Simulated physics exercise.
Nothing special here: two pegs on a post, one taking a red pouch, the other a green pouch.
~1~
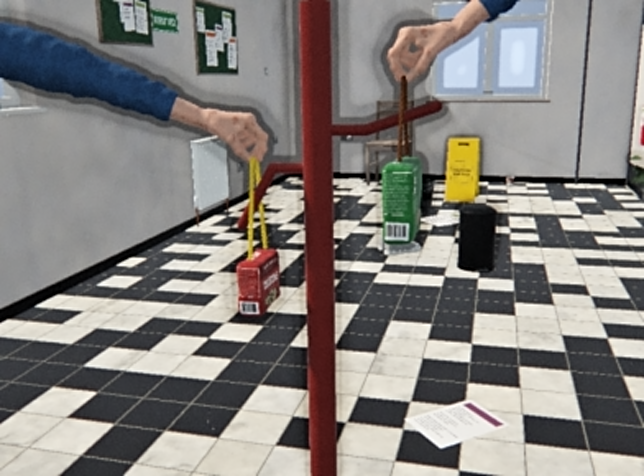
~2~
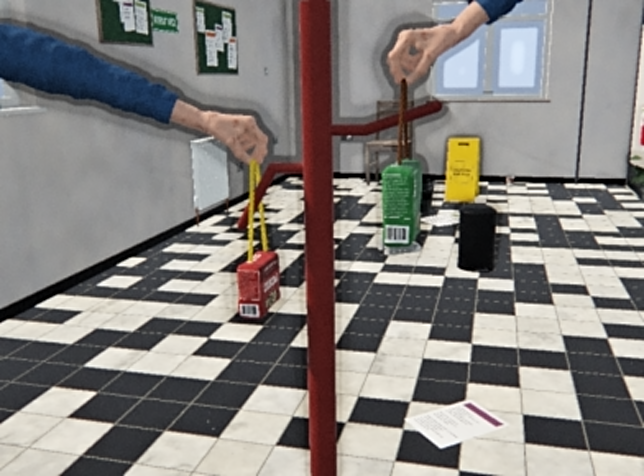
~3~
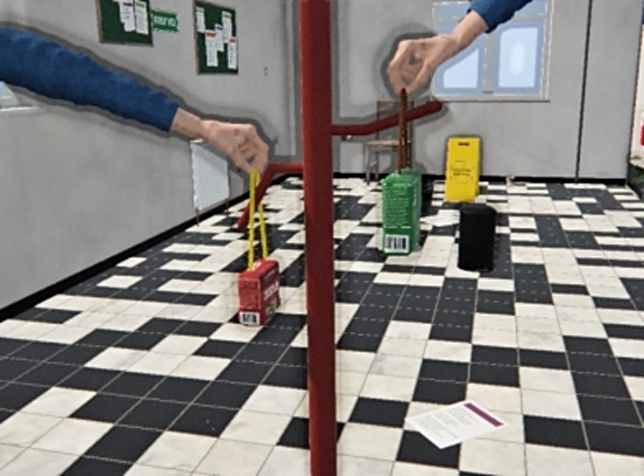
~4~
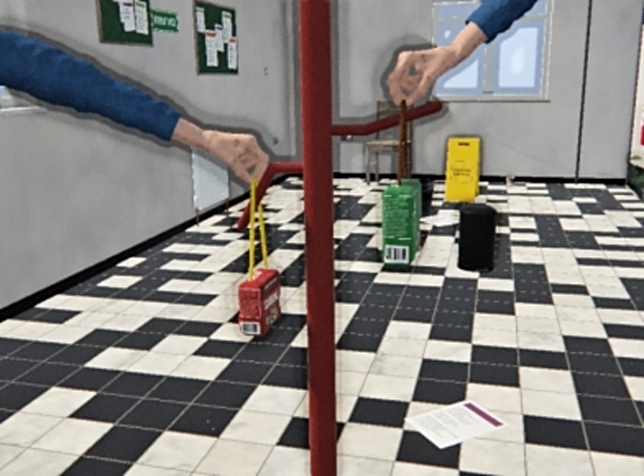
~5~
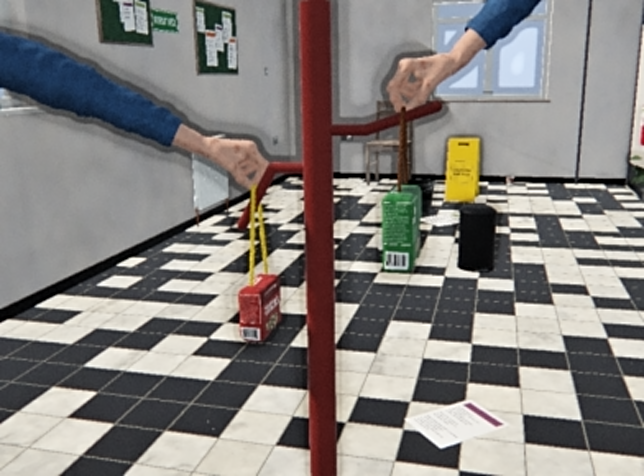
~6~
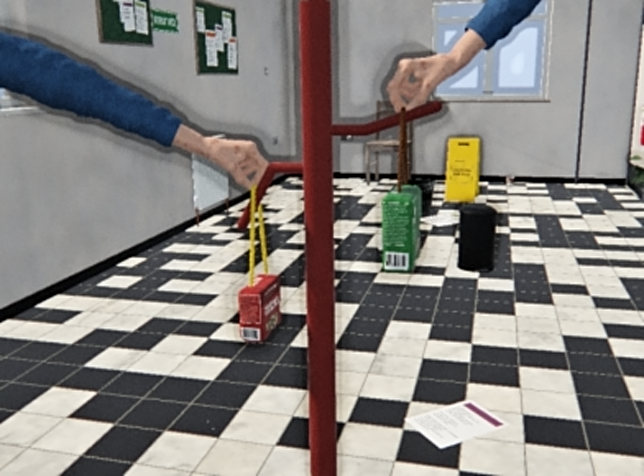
Two hands held a red pouch and a green pouch by their straps on either side of a red post, then lowered both a little and kept them there above the checkered floor.
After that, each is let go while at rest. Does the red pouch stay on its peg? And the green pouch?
The red pouch does not stay up, the green pouch remains up.
Then, 0.34 s on from there, red pouch on the floor near (267, 458); green pouch still up near (399, 232).
Then, 0.60 s on from there, red pouch on the floor; green pouch still up near (391, 233).
In the end, red pouch on the floor; green pouch still up near (385, 235). The red pouch comes down and the green pouch stays hanging.
